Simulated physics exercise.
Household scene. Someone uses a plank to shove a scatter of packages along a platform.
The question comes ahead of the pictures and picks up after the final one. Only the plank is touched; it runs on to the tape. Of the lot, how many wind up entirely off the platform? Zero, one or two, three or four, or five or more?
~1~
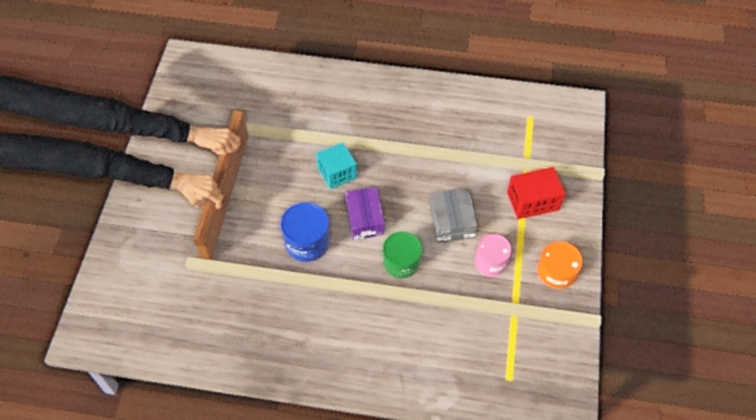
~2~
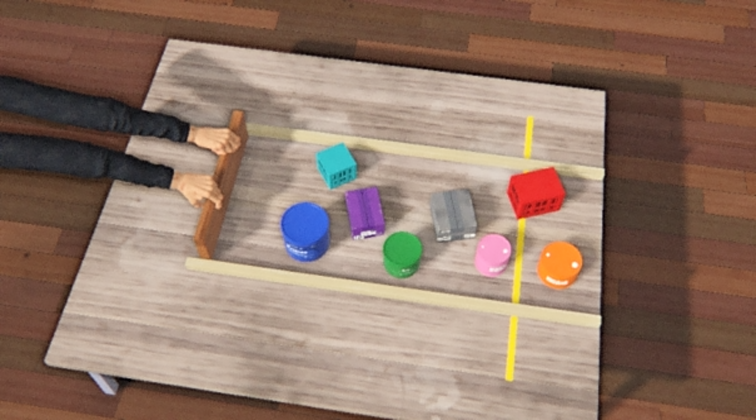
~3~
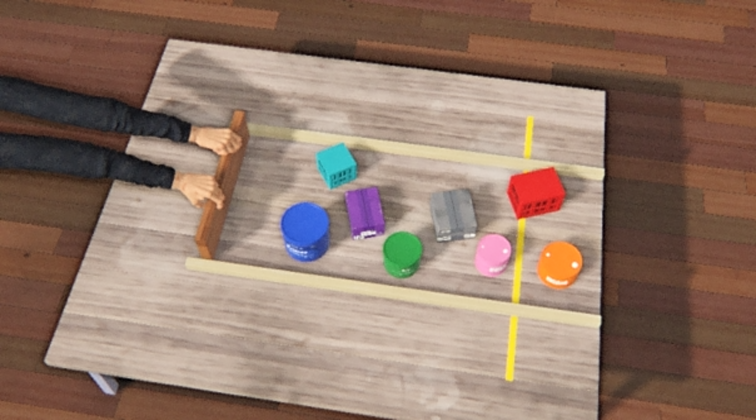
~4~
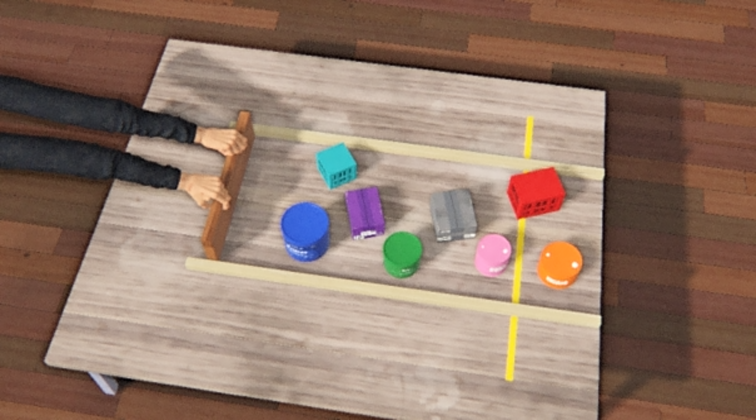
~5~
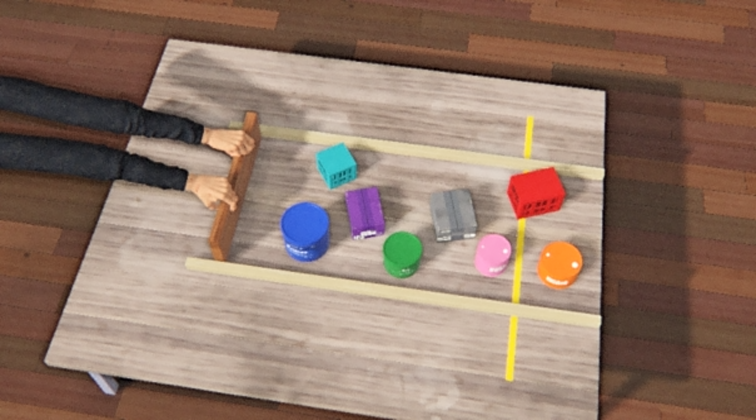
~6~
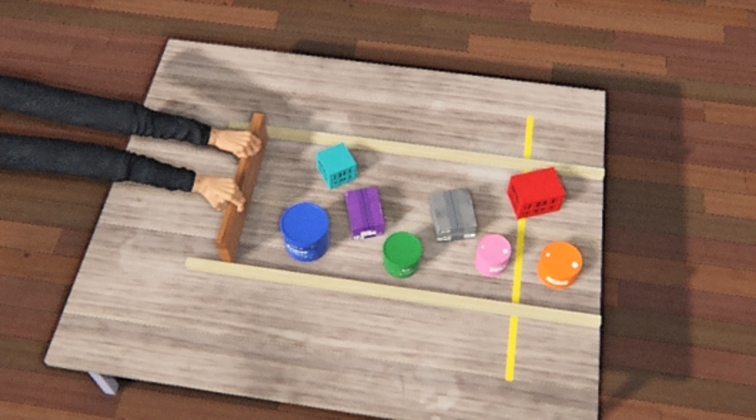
Entirely off: One or two.
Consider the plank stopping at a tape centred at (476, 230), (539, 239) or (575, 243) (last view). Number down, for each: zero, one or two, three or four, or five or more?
Taking the places in the order asked: Zero, then one to two, then at least five.
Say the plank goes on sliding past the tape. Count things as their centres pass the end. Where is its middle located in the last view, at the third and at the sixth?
It sits around (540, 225) and after that around (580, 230).
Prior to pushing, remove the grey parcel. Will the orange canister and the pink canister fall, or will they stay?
Result - orange canister: It comes off; pink canister: It stays aboard.
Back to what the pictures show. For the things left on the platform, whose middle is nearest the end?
Foremost is the red crate.
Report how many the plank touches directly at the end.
So the total is 3.
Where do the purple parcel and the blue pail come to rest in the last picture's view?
Okay, so first (545, 228), and next (545, 266).
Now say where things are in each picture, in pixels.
The first frame shows orange canister (559, 265); red crate (535, 193); pink canister (493, 256); plank (223, 184); tape (521, 236).
The second frame shows red crate (535, 193); purple parcel (365, 213).
The third frame shows pink canister (493, 256); green pail (402, 256).
The fourth frame shows orange canister (559, 265); grey parcel (453, 216).
The fifth frame shows red crate (535, 193); plank (237, 186).
The sixth frame shows orange canister (559, 265); red crate (535, 193); pink canister (493, 256); plank (244, 187); tape (521, 236).
Soon after, none off yet; orange canister at rest near (559, 265); red crate at rest near (535, 193); pink canister at rest near (493, 256).
In the end, the number that fall off is one or two; gone, orange canister.
